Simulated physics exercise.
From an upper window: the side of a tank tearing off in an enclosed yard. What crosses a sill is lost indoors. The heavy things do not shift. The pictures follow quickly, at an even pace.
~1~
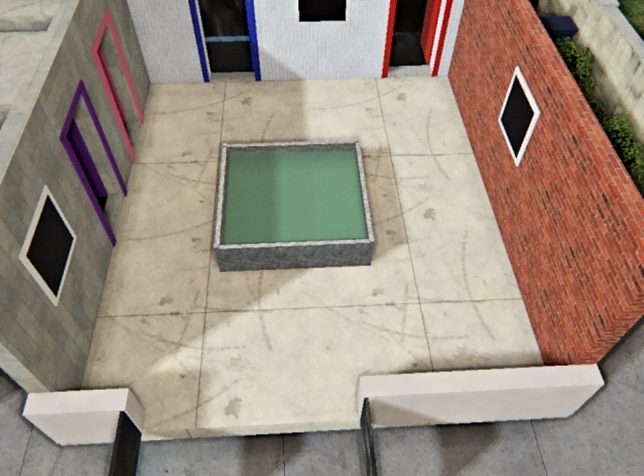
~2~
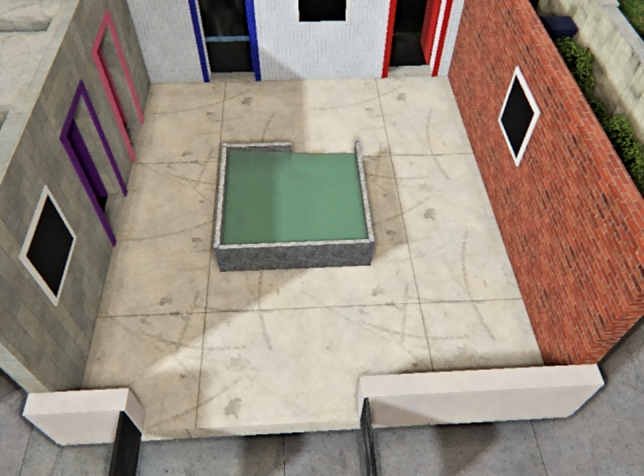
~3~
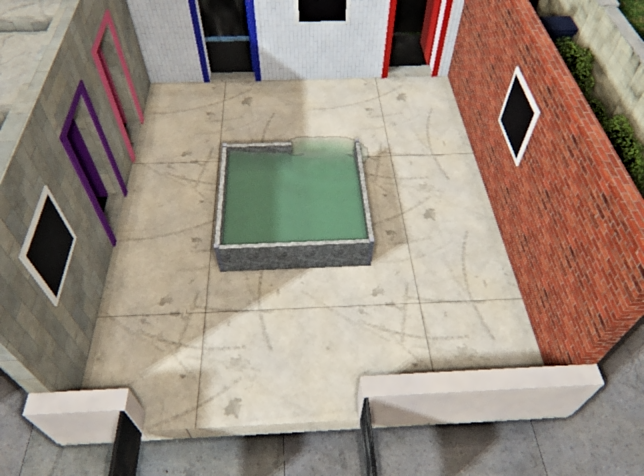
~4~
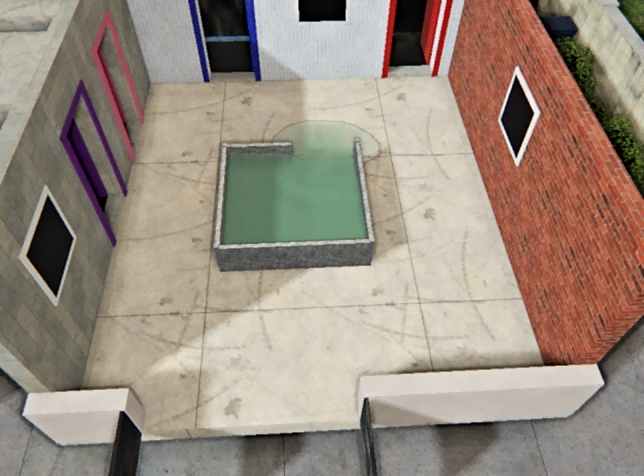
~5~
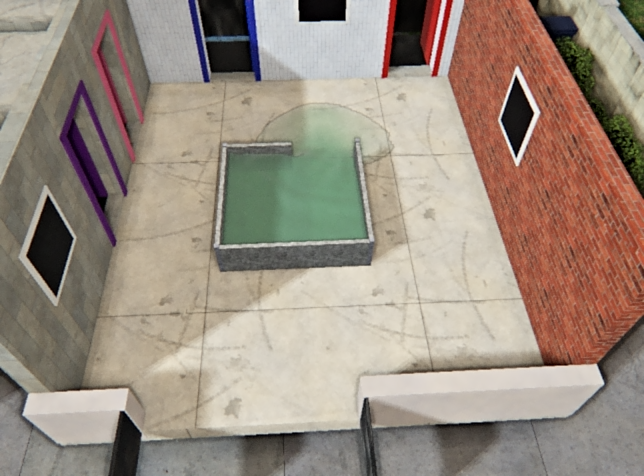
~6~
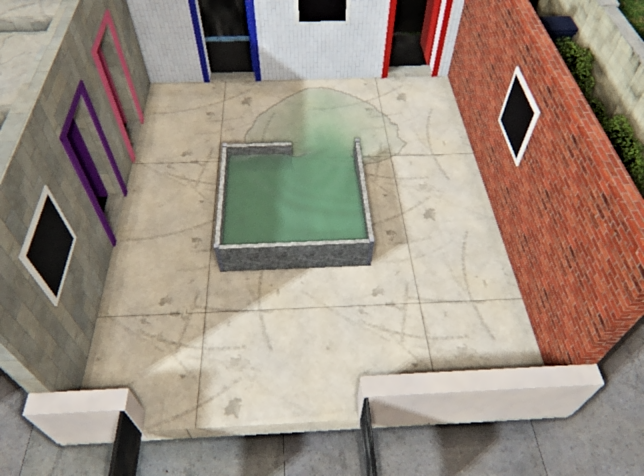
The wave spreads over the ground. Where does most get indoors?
The red door.
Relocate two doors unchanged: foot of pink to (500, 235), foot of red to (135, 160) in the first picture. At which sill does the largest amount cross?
I say the blue-painted one.
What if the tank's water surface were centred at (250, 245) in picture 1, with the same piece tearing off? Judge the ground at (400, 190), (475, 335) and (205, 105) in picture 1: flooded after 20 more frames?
One after the other: Free of water, not flooded, covered.
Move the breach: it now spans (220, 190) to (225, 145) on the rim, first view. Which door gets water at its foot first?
I say the door marked purple.
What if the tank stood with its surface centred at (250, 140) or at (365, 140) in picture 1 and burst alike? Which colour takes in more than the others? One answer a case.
First the blue one, then the one in red.
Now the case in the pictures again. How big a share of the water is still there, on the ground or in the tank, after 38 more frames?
I make it 94 per cent.
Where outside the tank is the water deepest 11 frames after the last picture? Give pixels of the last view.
Close to (440, 81).
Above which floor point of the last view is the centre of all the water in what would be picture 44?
I would point to (317, 163).
A moment on, water covers 20 % of the floor; blue door not reached, pink door not reached, purple door not reached, red door not reached.
Next, water covers 25 % of the floor; blue door a trickle in, pink door not reached, purple door not reached, red door a trickle in.
Then, water covers 35 % of the floor; blue door some in, pink door wet at the sill, nothing in, purple door not reached, red door some in.
Later, water covers 70 % of the floor; blue door some in, pink door wet at the sill, nothing in, purple door wet at the sill, nothing in, red door a lot in.
In the end, water covers 95 % of the floor; blue door some in, pink door a trickle in, purple door wet at the sill, nothing in, red door a lot in; the red door has let in the most.
